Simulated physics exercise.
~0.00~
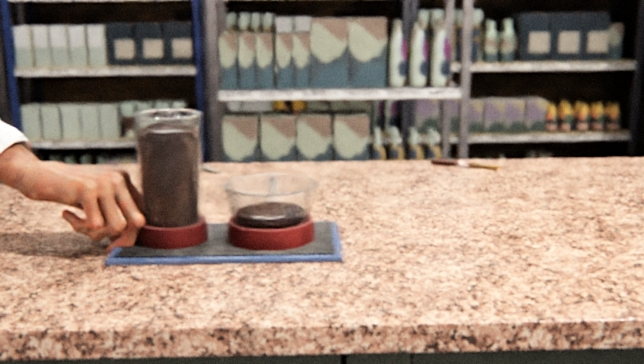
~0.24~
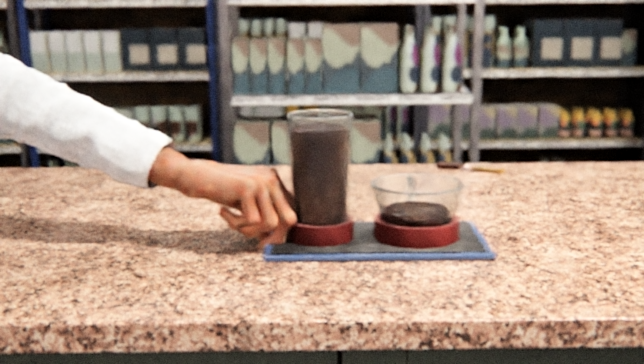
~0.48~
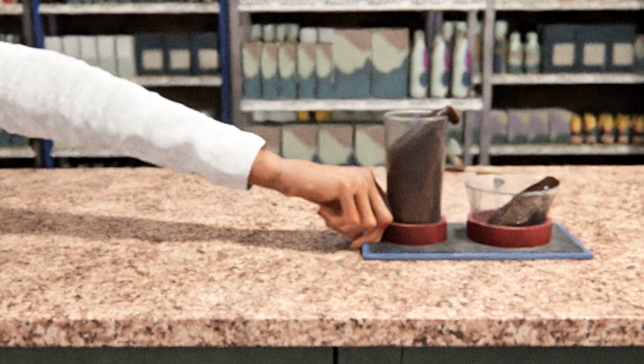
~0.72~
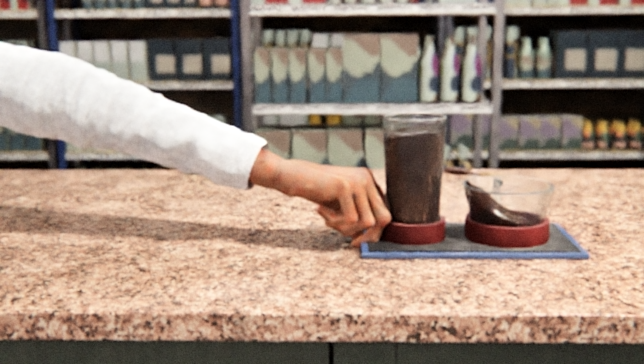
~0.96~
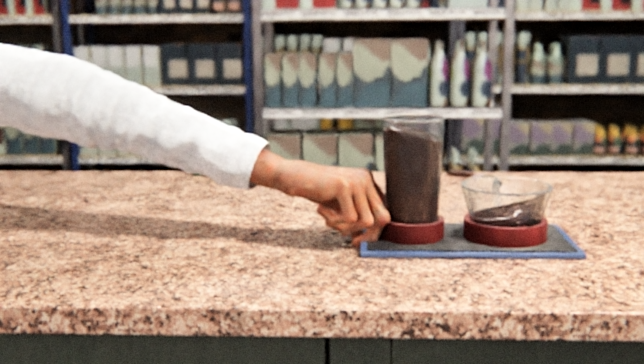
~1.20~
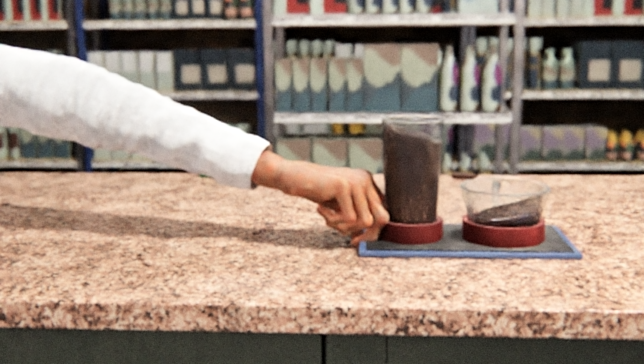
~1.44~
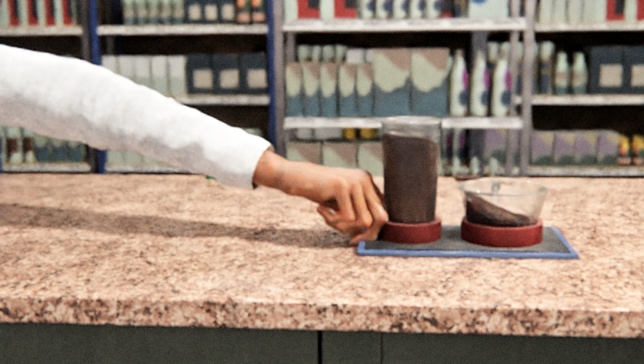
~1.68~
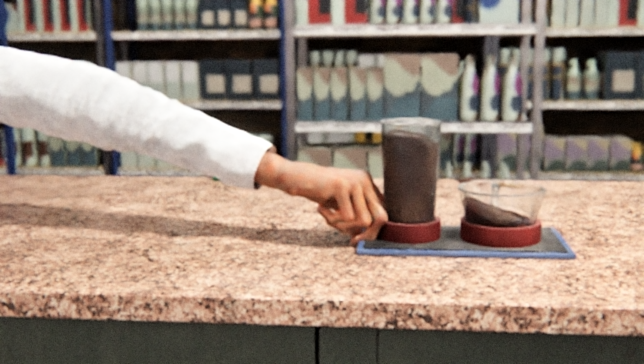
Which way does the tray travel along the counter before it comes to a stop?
The tray travels to the right, with the hand staying at its left end.
The clip opens on a blue-edged tray on a speckled stone counter, with a slim glass of coffee on the left and a wide cup of coffee on the right, both set in red holders. A hand at the tray's left end travels with it as it glides to the right. The tray then stops, and the coffee surges toward the right in both vessels, slopping over the rim of the slim glass. In the wide cup it swings back up the left side and keeps rocking. By the end the tray rests with the hand still beside it, the slim glass looks nearly level, and the coffee in the wide cup is still tilted.
